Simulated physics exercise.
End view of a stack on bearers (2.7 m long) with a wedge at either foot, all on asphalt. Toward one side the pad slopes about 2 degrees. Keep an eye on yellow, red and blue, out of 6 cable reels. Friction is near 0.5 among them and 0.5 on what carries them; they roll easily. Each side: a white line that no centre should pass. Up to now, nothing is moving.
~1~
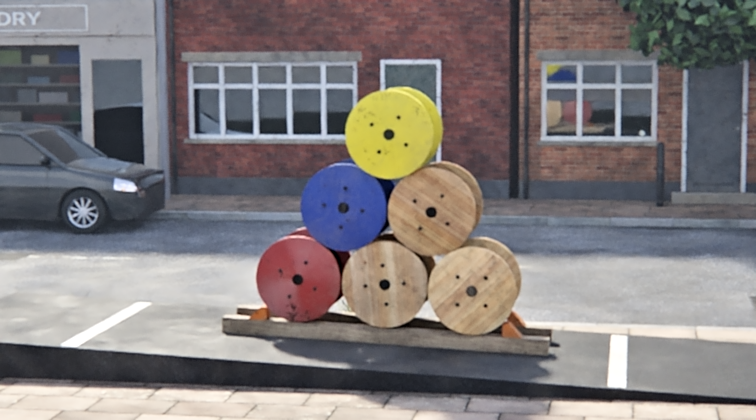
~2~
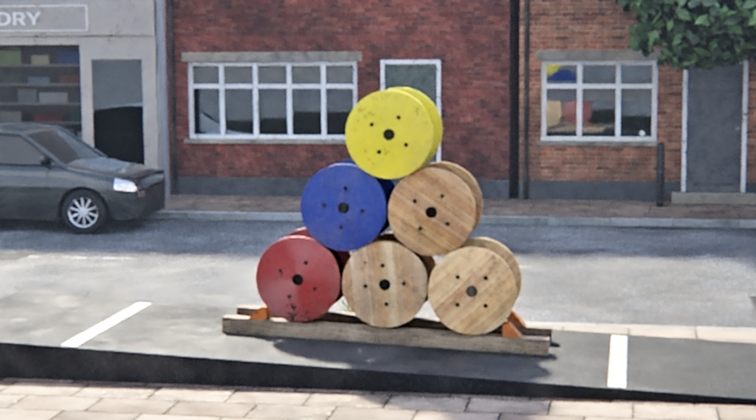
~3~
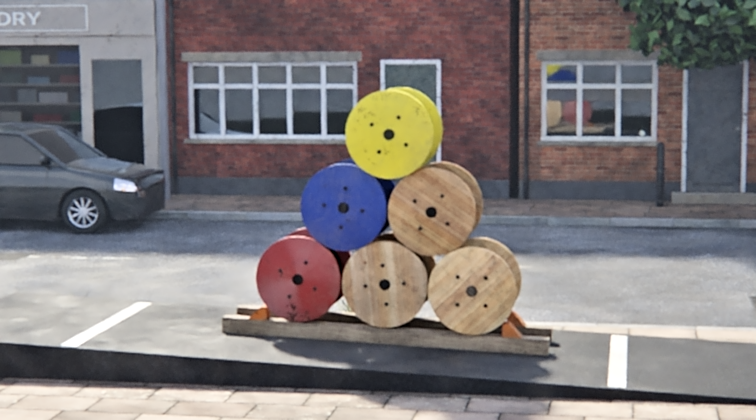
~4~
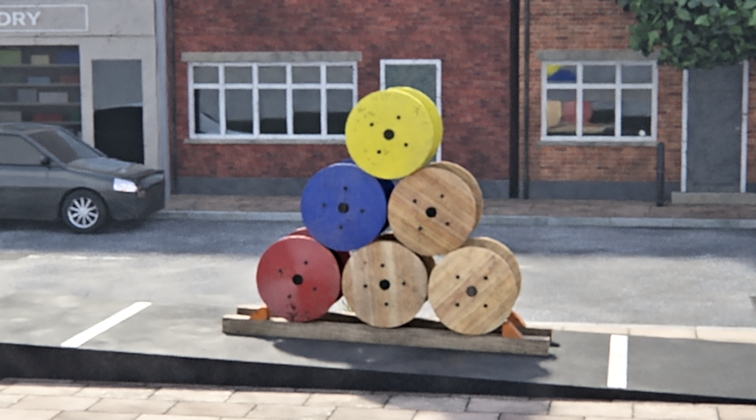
On a paved roadside, six stacked cable reels, yellow at the top, stay still.
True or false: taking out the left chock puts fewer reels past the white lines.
True.
If it is the left, after 0.8 s, yellow is up on others, 135 cm from the bearers' left end; red is on the bearers, 65 cm from the bearers' left end; blue is up on others, 100 cm from the bearers' left end; 0 past a line.
If it is the left, in the end, yellow is up on others, 135 cm from the bearers' left end; red is on the bearers, 65 cm from the bearers' left end; blue is up on others, 100 cm from the bearers' left end; 0 past a line.
If it is the right, after 4.3 s, yellow is past the right line; red is on the bearers, 95 cm from the bearers' left end, rolling right; blue is up on others, 130 cm from the bearers' left end, rolling right; 3 past a line.
If it is the right, in the end, yellow is past the right line; red is past the right line; blue is past the right line; 6 past a line.
